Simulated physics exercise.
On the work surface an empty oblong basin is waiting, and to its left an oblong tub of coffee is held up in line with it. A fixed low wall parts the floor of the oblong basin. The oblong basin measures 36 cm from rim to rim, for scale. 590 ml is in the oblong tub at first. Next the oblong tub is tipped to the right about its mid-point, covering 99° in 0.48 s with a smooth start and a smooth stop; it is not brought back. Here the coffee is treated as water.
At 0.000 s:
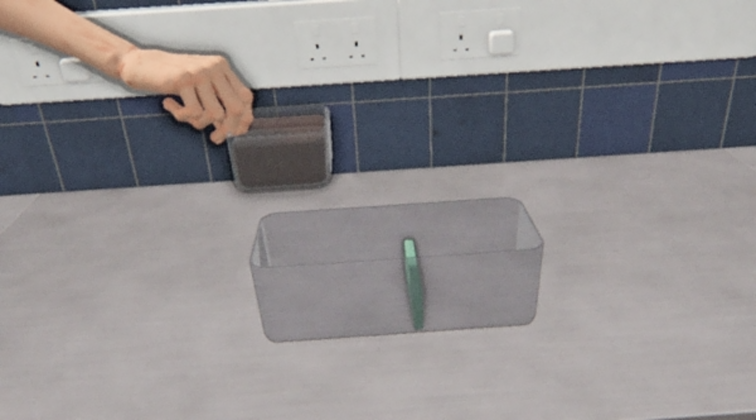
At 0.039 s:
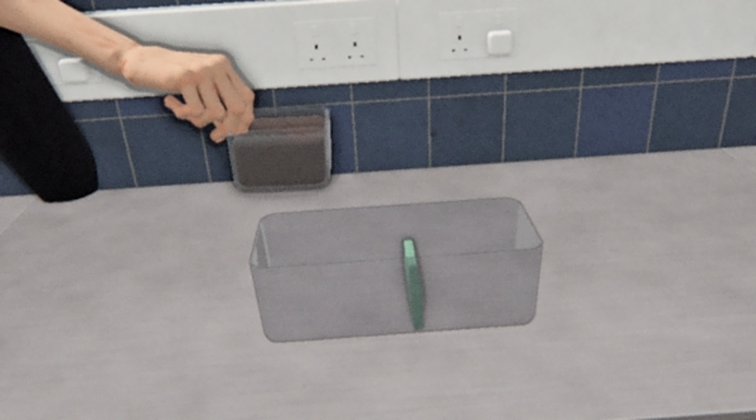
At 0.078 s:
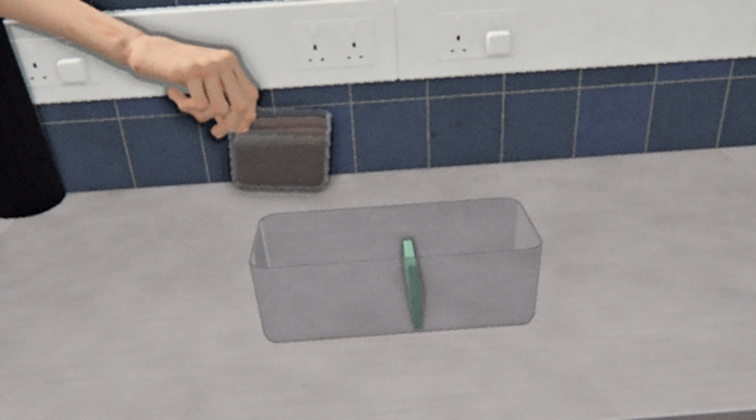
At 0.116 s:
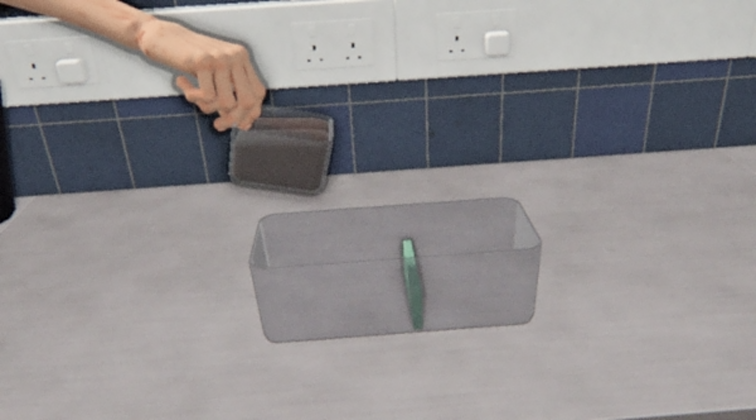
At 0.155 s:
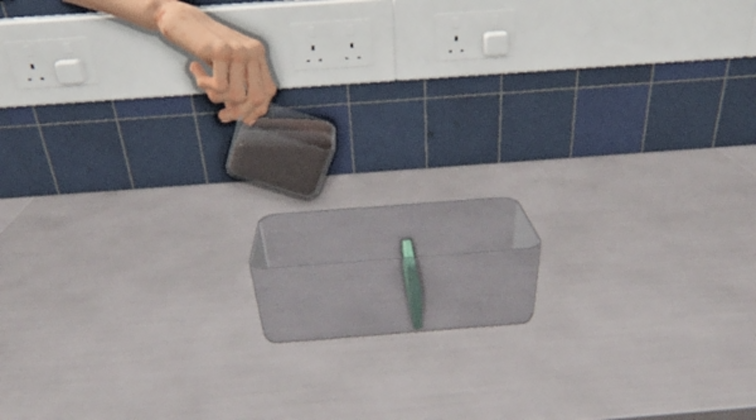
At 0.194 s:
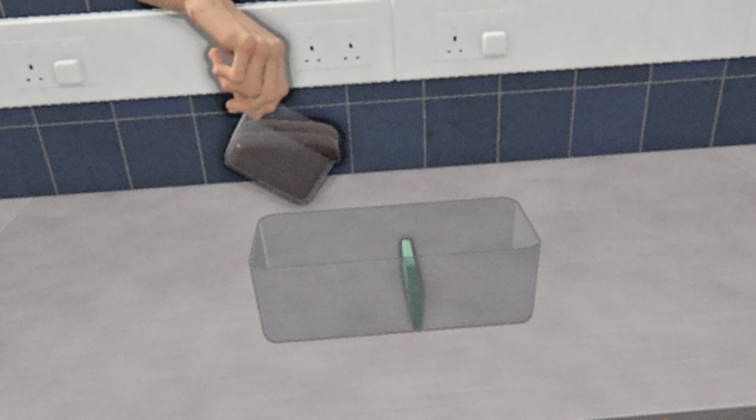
An oblong tub of dark coffee, held by a hand at the upper left, starts upright behind a clear oblong basin with a green upright piece inside. As a dark shape briefly appears at the far left, the tub begins tilting to the right, slowly, then more steeply, while the basin stays still.
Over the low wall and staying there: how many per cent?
4 out of 100.
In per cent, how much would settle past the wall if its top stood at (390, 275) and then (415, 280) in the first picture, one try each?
Around 40 and 15 percent, in that order.
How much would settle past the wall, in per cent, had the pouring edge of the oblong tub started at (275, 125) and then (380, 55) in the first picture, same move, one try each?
About 0 %, then about 85 %.
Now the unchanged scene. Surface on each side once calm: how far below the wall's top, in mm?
About 38 mm left, about 58 mm right.
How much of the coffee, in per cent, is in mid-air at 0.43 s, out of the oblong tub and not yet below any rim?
Near 42 per cent at that time.
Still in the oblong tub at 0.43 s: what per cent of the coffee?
Around 26 in a hundred.
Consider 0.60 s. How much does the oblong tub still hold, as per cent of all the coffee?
About 7 percent.
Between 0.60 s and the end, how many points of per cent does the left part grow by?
I'd put it at some 6 percent.
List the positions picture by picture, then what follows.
Tilt 0°; pouring edge (327, 119); surface from (236, 131) to (326, 125); the oblong basin's rim runs from (256, 241) to (531, 222); the wall's top is at (413, 265), in the first picture.
Tilt 2°; pouring edge (327, 121); surface from (237, 131) to (327, 126), in the second picture.
Tilt 6°; pouring edge (329, 125); surface from (237, 130) to (328, 127), in the third picture.
Tilt 14°; pouring edge (331, 131); surface from (239, 130) to (330, 129), in the fourth picture.
Tilt 23°; pouring edge (333, 139); surface from (239, 132) to (333, 132); 1 per cent is over the edge, in the fifth picture.
Tilt 35°; pouring edge (334, 149); surface from (238, 131) to (331, 140); 5 per cent is over the edge, in the sixth picture.
After 0.43 s the tilt is 96° and 26 per cent is still to pour, 32 is left of the wall and 0 right of it.
After 0.60 s the tilt is 99° and 7 per cent is still to pour, 86 is left of the wall and 0 right of it.
After 0.78 s the tilt is 99° and 2 per cent is still to pour, 89 is left of the wall and 3 right of it.
After 0.98 s the tilt is 99° and 0 per cent is still to pour, 92 is left of the wall and 4 right of it.
In the end 93 per cent lies left of the wall, 4 right of it and 4 outside.
